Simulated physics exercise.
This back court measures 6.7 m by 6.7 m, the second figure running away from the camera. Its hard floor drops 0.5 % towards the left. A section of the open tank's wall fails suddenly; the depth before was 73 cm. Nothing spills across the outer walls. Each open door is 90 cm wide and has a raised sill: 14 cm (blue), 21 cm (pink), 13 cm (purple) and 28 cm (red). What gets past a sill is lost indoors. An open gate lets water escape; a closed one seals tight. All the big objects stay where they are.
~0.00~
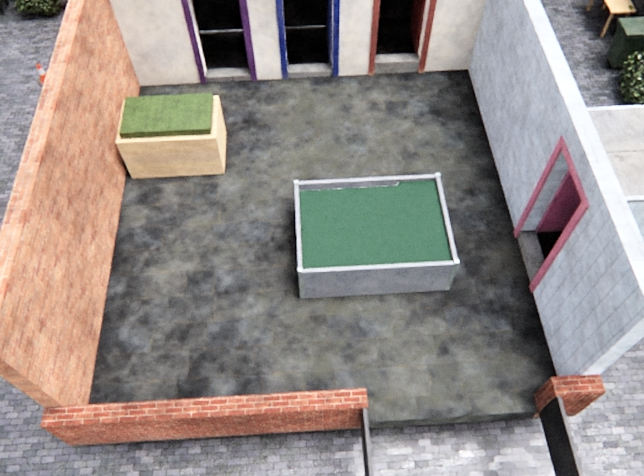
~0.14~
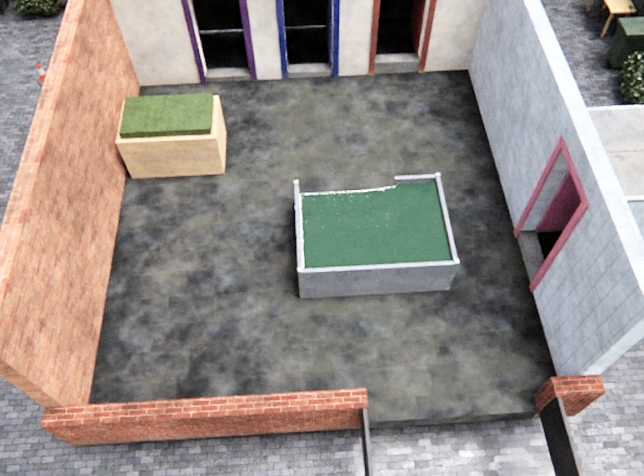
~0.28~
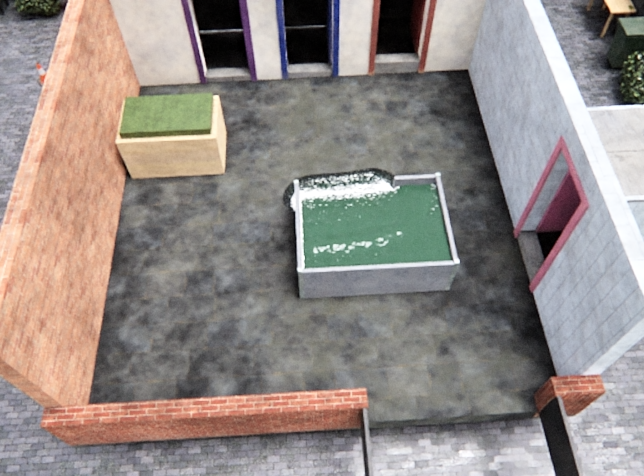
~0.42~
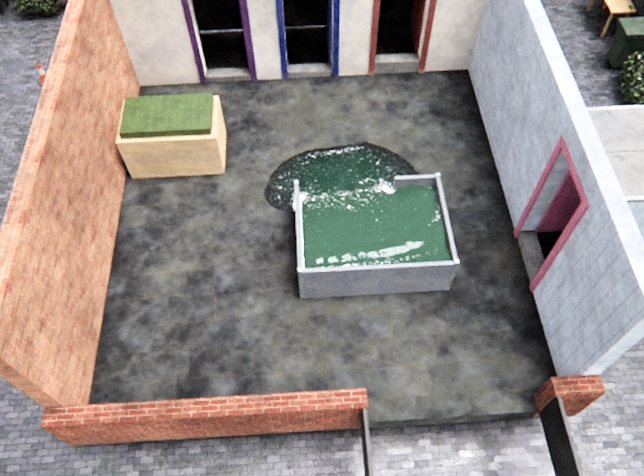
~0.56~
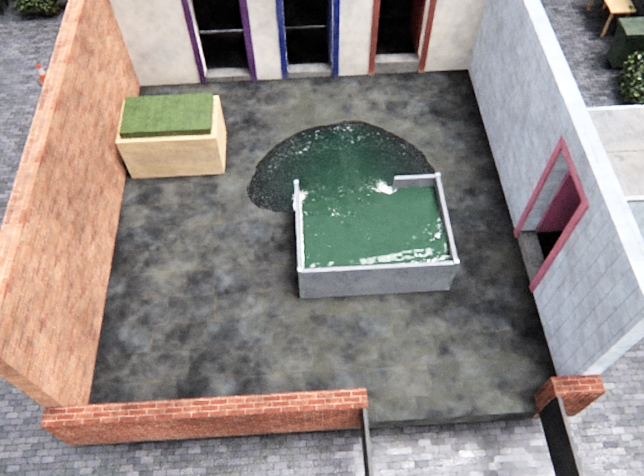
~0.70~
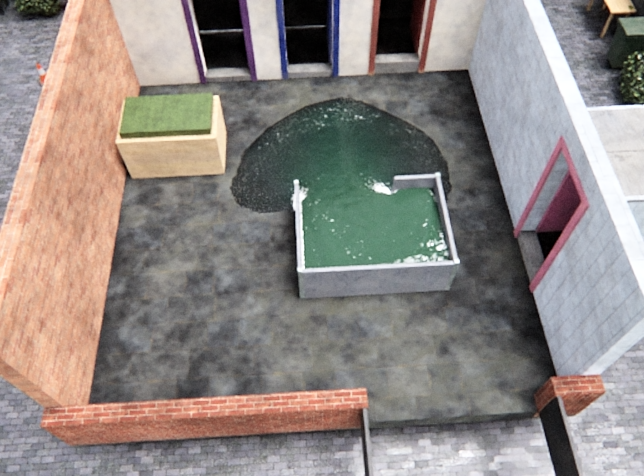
Green water pours out behind the open tank and spreads across the dark floor toward the doorways.
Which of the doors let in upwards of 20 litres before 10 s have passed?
The water let in: At the blue door it goes over the limit; at the pink door it does not reach the limit; at the purple door it exceeds the limit; at the red door it keeps below the limit.
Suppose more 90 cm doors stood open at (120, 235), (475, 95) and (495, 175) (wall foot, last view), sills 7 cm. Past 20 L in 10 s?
In turn: Below, over, under.
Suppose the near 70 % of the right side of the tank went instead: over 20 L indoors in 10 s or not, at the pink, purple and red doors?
Then: Pink past it, purple not over, red below.
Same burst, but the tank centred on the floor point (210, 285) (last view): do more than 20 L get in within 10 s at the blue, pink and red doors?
Against that limit: Blue not over, pink under, red below.
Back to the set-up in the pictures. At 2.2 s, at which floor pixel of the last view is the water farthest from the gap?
At about (141, 87).
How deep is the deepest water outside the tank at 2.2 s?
Roughly 34 cm.
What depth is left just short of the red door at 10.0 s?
Some 6.5 cm.
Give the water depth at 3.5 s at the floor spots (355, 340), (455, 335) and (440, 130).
In that order: 0, 0 and 4 cm.
After 1.4 s water covers 35 % of the floor and is deepest (34 cm) near (346, 76); blue door 27 cm at the sill, 43 L in, pink door not reached, purple door 7 cm at the sill, 0 L in, red door 22 cm at the sill, 0 L in.
After 2.2 s water covers 35 % of the floor and is deepest (34 cm) near (461, 70); blue door 31 cm at the sill, 141 L in, pink door not reached, purple door 27 cm at the sill, 17 L in, red door 23 cm at the sill, 0 L in.
After 3.5 s water covers 45 % of the floor and is deepest (30 cm) near (133, 133); blue door 18 cm at the sill, 206 L in, pink door not reached, purple door 18 cm at the sill, 77 L in, red door 14 cm at the sill, 0 L in.
After 6.0 s water covers 70 % of the floor and is deepest (20 cm) near (181, 130); blue door 13 cm at the sill, 214 L in, pink door 2 cm at the sill, 0 L in, purple door 12 cm at the sill, 86 L in, red door 10 cm at the sill, 0 L in.
After 10.0 s water covers 85 % of the floor and is deepest (11 cm) near (136, 119); blue door 7 cm at the sill, 214 L in, pink door 6 cm at the sill, 0 L in, purple door 9 cm at the sill, 87 L in, red door 6 cm at the sill, 0 L in.
